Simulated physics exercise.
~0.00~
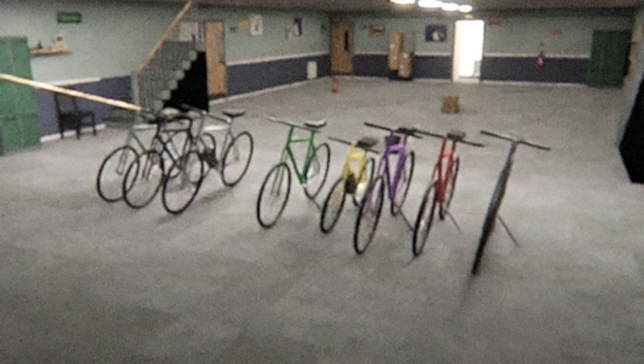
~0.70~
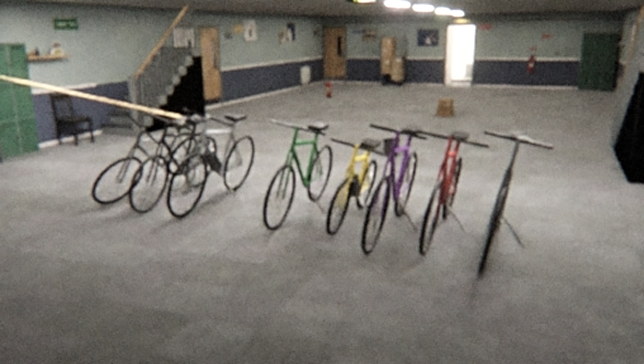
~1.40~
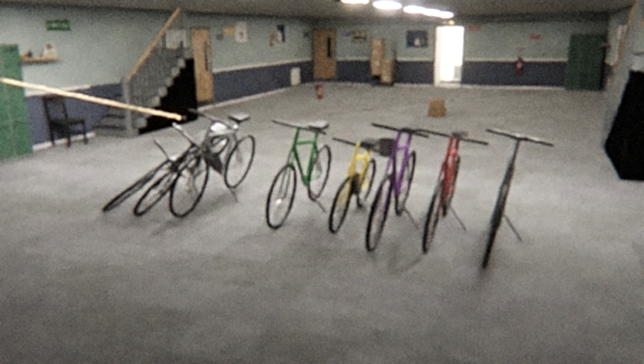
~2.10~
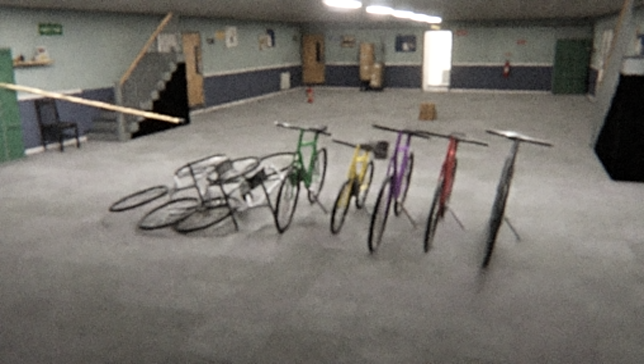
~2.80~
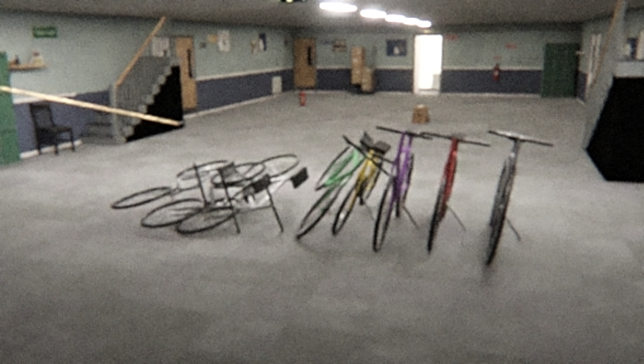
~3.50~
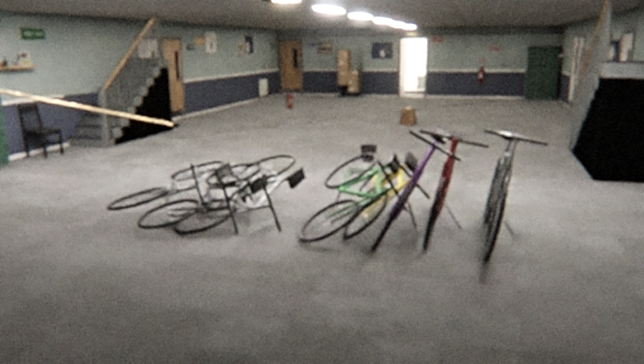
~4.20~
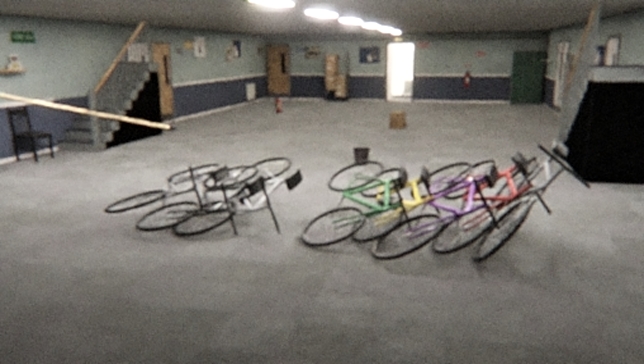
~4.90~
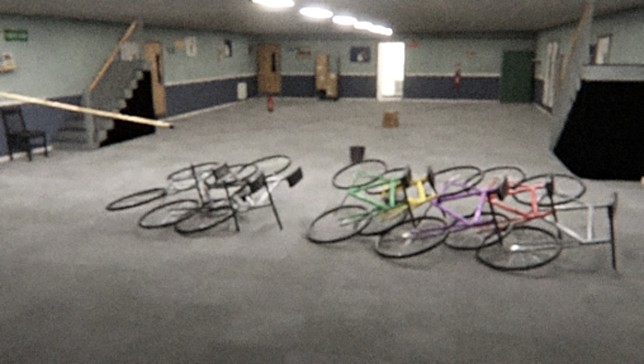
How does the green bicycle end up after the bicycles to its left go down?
It falls too, tipping over to the right and ending up down on the floor among the other toppled bicycles.
